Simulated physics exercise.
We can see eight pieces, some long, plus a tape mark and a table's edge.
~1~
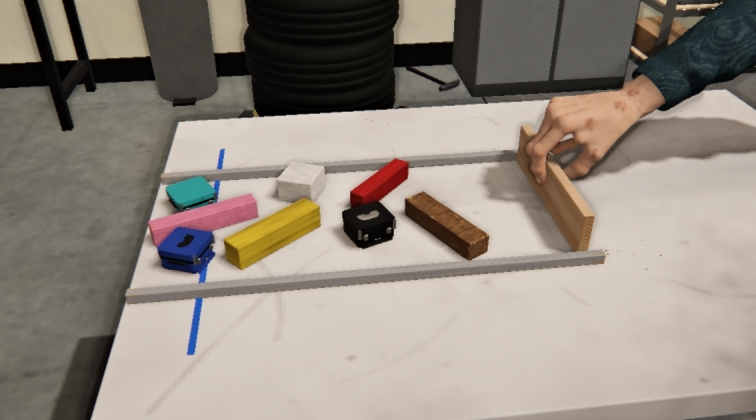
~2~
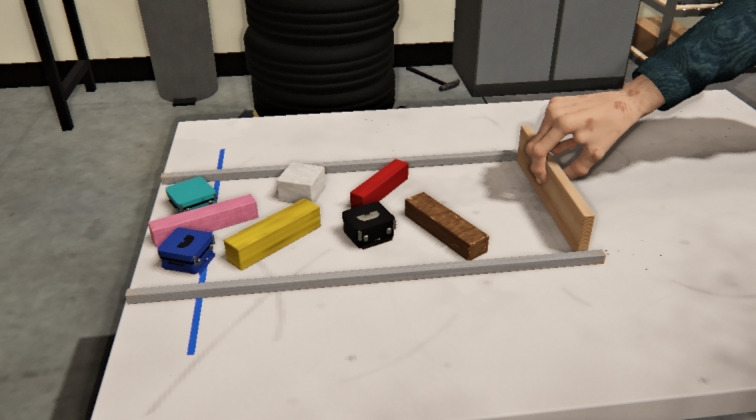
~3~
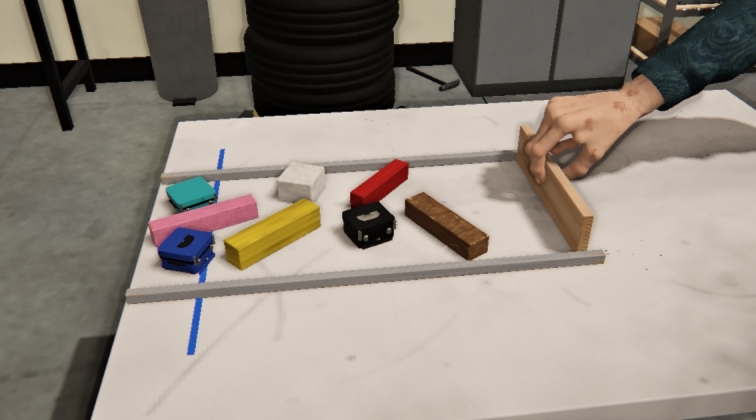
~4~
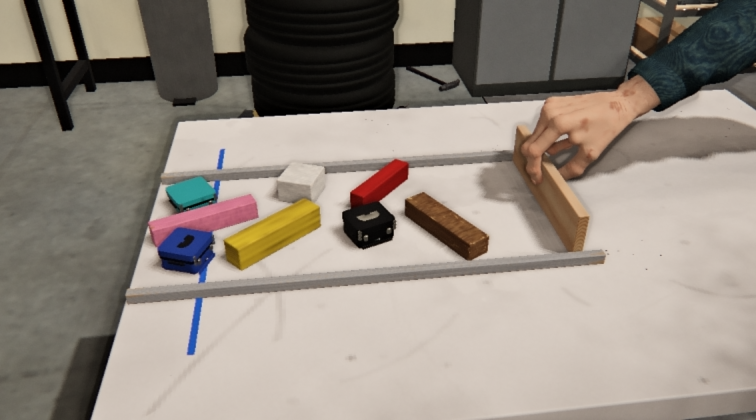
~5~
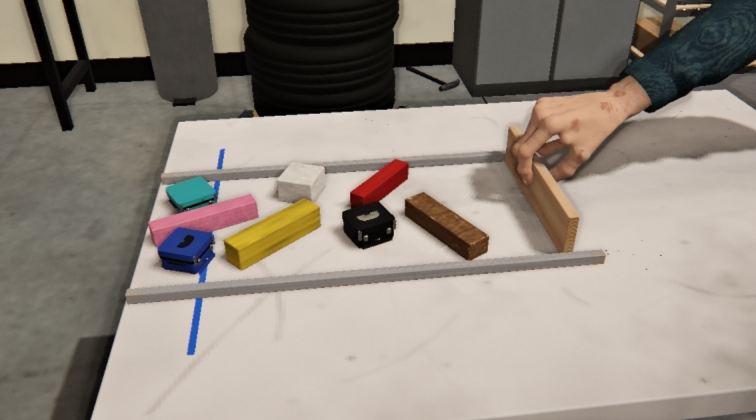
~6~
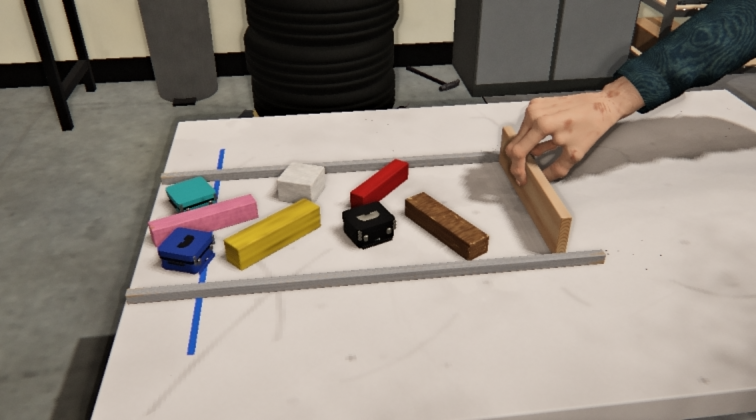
Hand sliding an upright wooden board slightly left between two grey rails, with colourful blocks and small cases lying still.
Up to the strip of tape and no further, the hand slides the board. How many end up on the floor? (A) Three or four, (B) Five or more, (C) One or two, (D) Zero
A.
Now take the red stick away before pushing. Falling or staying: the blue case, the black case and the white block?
Final state: Blue case off, black case in place, white block in place.
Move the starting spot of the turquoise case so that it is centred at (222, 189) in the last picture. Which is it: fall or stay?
It drops down.
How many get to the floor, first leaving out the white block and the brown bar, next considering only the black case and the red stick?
You'd get 2 in the first case and 2 in the second one.
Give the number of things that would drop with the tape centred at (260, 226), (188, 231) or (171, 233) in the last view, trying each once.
In order, the counts are 0, 6 and 6.
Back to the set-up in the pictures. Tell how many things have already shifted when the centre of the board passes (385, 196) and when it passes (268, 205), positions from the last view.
The count reaches 3 first and 8 second.
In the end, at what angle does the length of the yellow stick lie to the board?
Angle: Close to 35 degrees.
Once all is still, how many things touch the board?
The figure is 2.
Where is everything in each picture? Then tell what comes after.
The first frame shows turquoise case (192, 198); blue case (187, 252); pink bar (205, 219); board (551, 184); tape (210, 229).
The second frame shows blue case (187, 253); red stick (380, 185).
The third frame shows pink bar (205, 220); yellow stick (275, 233).
The fourth frame shows turquoise case (192, 199); white block (302, 184).
The fifth frame shows blue case (187, 253); board (538, 185).
The sixth frame shows turquoise case (192, 199); blue case (187, 253); pink bar (205, 220); board (531, 186); tape (210, 229).
Early on, none off yet; turquoise case at rest near (192, 199); blue case at rest near (187, 253); pink bar at rest near (205, 220).
Finally, the number that fall off is three or four; lost, pink bar, blue case and turquoise case.
